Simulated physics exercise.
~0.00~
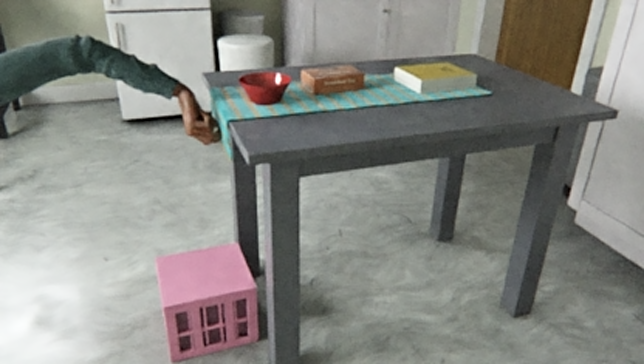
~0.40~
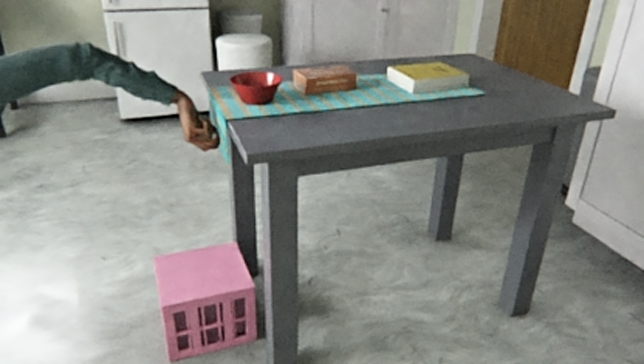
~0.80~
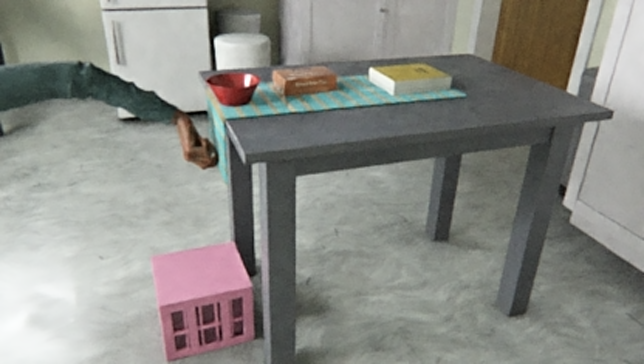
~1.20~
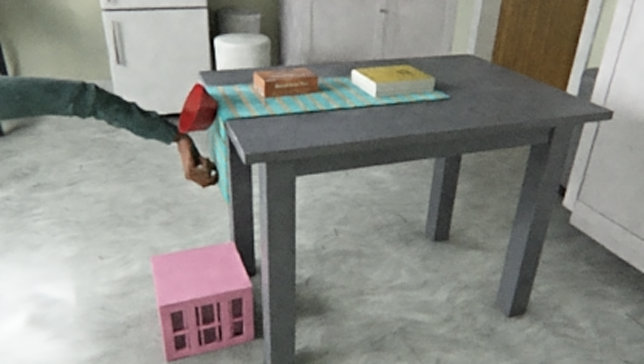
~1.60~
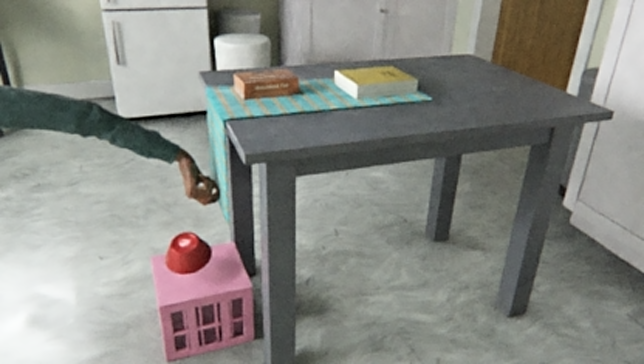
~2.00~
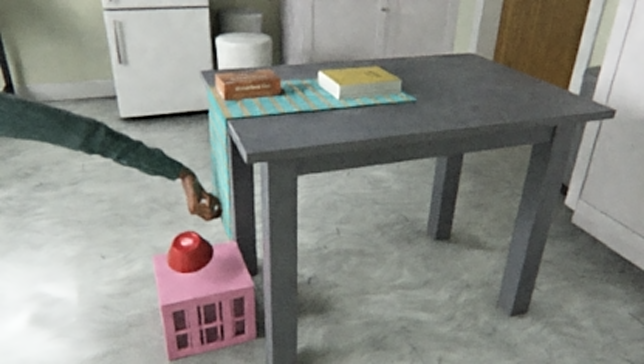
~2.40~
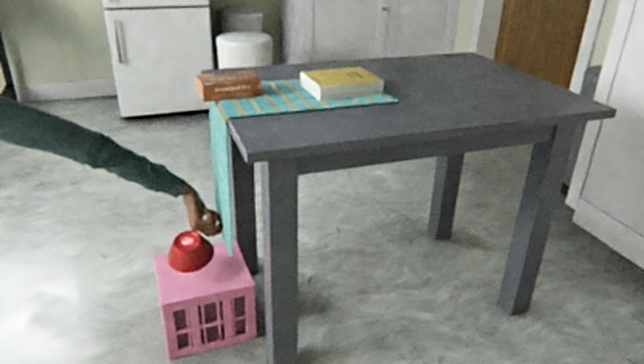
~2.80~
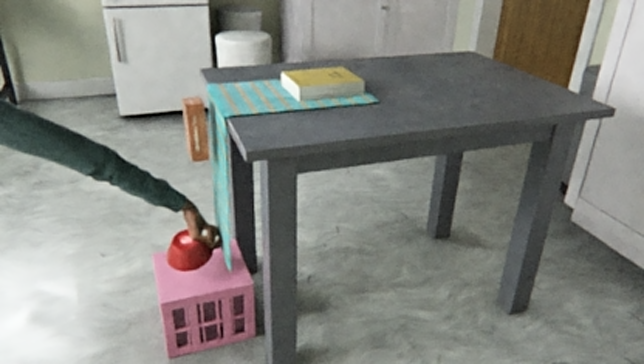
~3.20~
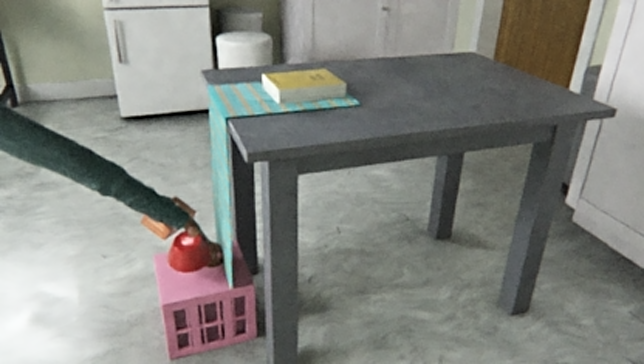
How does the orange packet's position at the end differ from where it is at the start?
At the start, the orange packet lies on the turquoise towel on top of the table, between the red bowl and the yellow book. By the end, it is off the left end of the table and down near the red bowl, by the pink crate.
